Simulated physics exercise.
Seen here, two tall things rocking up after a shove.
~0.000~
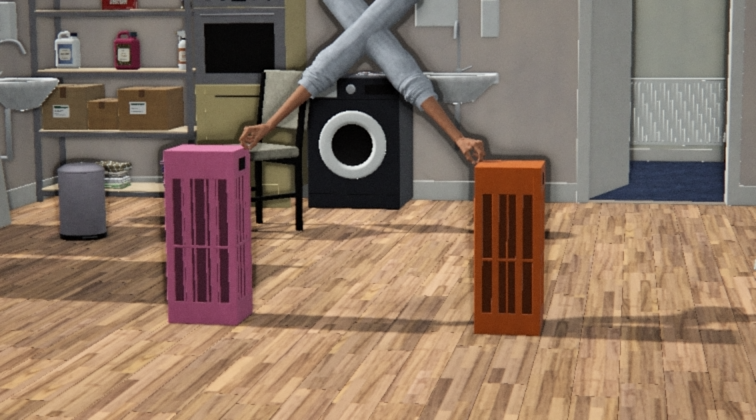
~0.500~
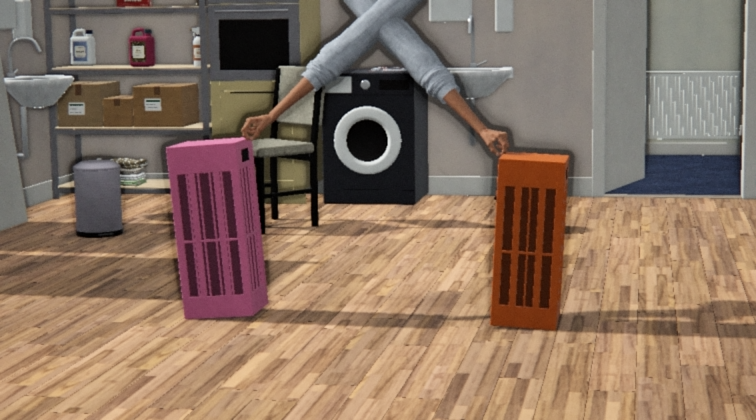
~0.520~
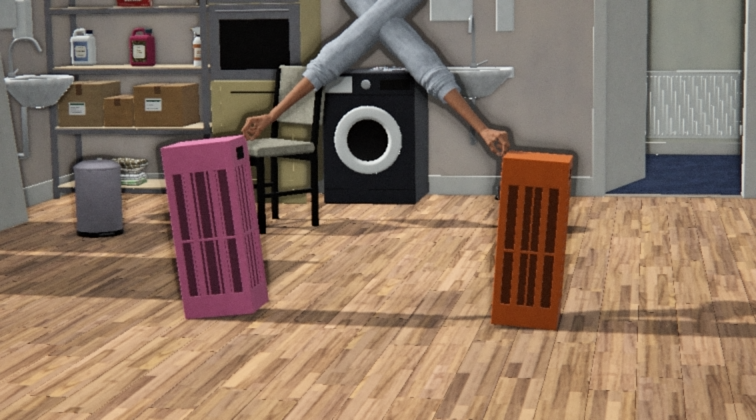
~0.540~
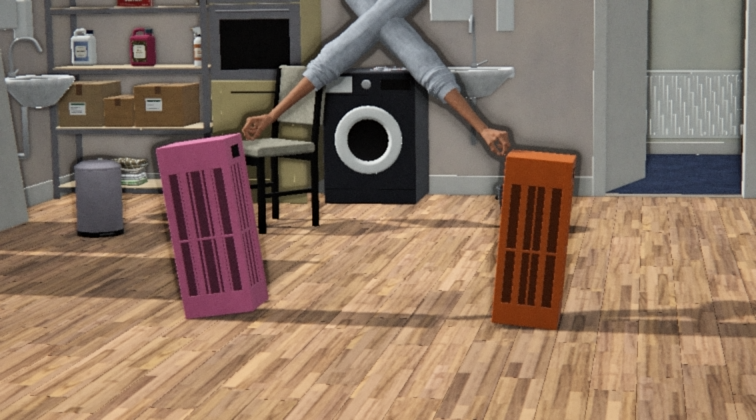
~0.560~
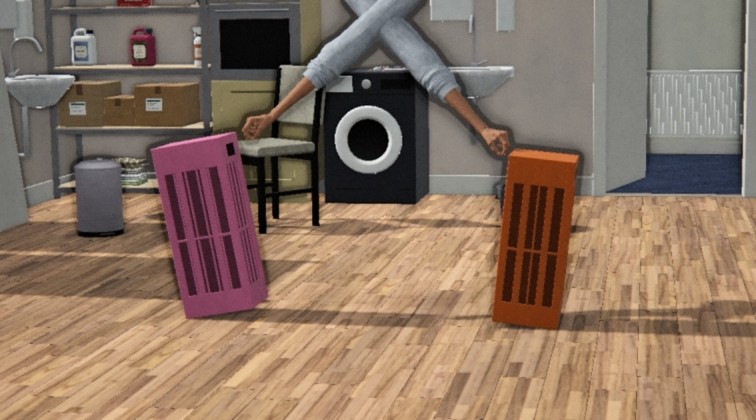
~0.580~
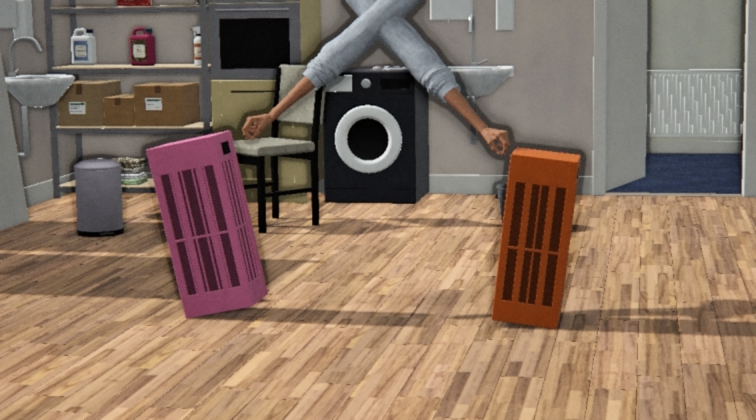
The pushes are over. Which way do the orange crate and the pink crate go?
The orange crate settles on its feet, the pink crate topples.
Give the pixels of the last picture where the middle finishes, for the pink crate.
Near (112, 276).
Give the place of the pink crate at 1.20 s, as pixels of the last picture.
Near (136, 242).
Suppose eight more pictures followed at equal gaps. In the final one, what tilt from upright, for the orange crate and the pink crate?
It would show 8° and 20°.
After 0.92 s, orange crate upright near (528, 239); pink crate 32° off upright near (177, 223).
After 1.20 s, orange crate 3° off upright near (522, 238); pink crate 62° off upright near (136, 242).
At rest (2.3 s), the orange crate rocks back upright, near (527, 240); the pink crate falls over, near (112, 276).
